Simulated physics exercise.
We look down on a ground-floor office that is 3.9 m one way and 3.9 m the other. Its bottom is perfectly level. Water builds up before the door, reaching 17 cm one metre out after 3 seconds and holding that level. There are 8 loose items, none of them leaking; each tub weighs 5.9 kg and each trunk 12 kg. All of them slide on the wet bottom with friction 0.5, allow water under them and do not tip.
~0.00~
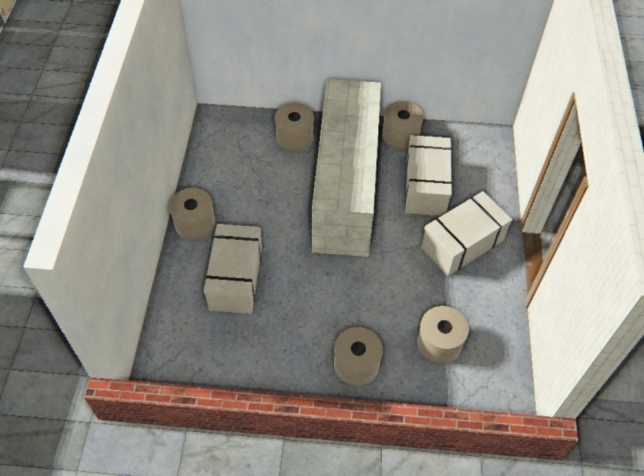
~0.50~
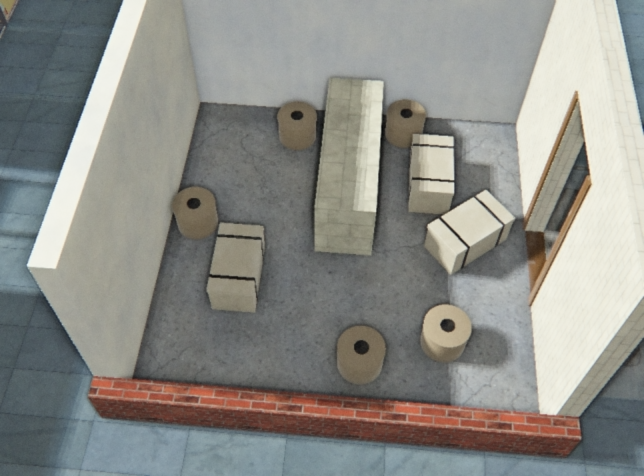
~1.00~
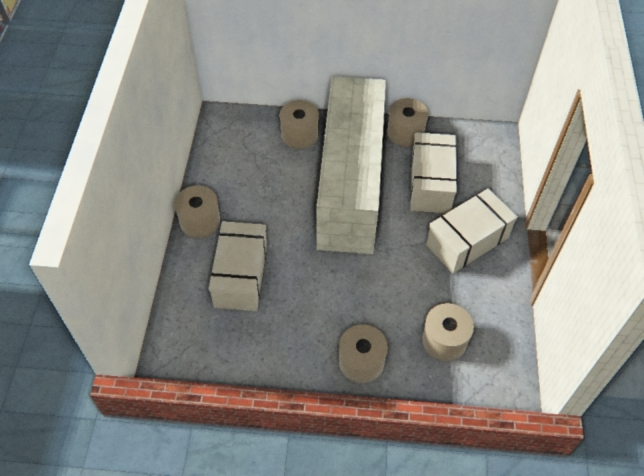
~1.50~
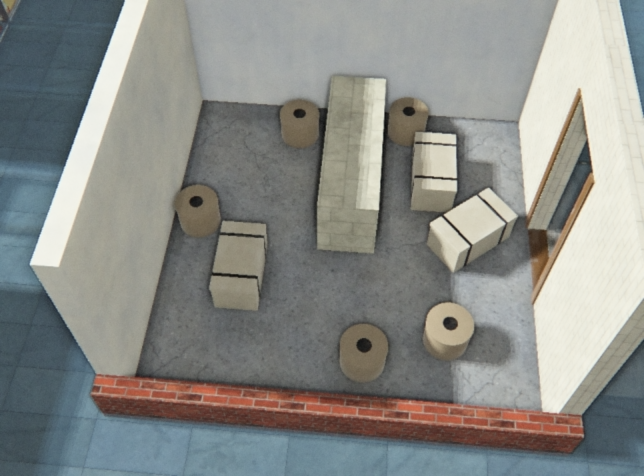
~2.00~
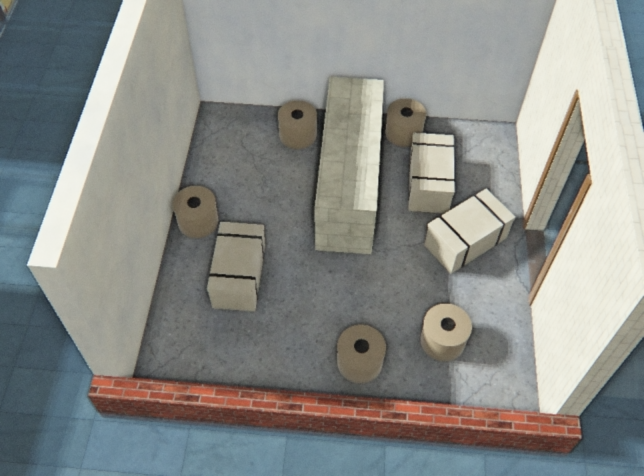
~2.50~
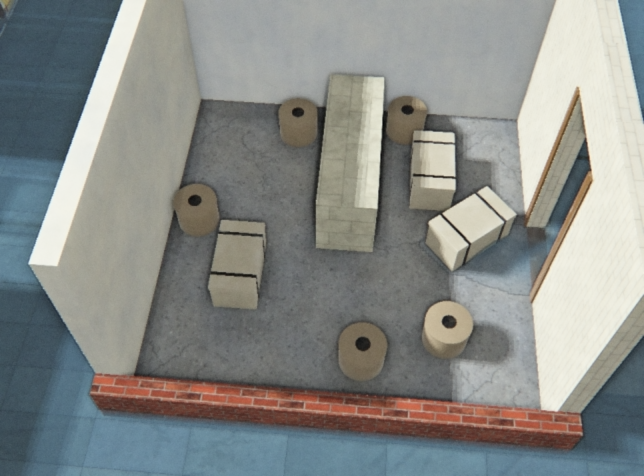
At first, grey paving surrounds a roofless room holding brown cylinders, strapped pale boxes and a long stone-like block. The paving outside then turns blue as water covers it, and the blue deepens. Finally, a faint wet patch shows inside the doorway on the right, while the objects stay still.
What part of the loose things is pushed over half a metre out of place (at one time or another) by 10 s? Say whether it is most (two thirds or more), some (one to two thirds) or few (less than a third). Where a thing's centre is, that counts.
Some.
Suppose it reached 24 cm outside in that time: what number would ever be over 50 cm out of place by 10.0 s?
Then the count would be 6.
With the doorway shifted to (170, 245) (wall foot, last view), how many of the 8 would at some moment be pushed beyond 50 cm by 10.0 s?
The answer would then be 5.
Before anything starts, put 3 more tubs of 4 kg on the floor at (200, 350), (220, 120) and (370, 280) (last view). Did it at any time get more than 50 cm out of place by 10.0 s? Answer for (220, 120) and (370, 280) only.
Order as asked: Not as far and farther.
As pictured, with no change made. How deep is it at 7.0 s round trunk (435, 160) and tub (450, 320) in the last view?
Roughly 8 and 3 cm.
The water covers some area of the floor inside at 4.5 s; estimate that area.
Wet: Near 6.0 m2.
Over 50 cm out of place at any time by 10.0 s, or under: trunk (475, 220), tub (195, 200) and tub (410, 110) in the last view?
Beyond, beyond, within.
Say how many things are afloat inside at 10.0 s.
At that time the total is 5.
After 3.5 s 0 of 8 are over 50 cm from their spots; 0 afloat.
After 4.5 s 0 of 8 are over 50 cm from their spots; 1 afloat.
After 7.0 s 1 of 8 are over 50 cm from their spots; 2 afloat.
After 10.0 s 3 of 8 are over 50 cm from their spots, and 3 have been at some point; 5 afloat.
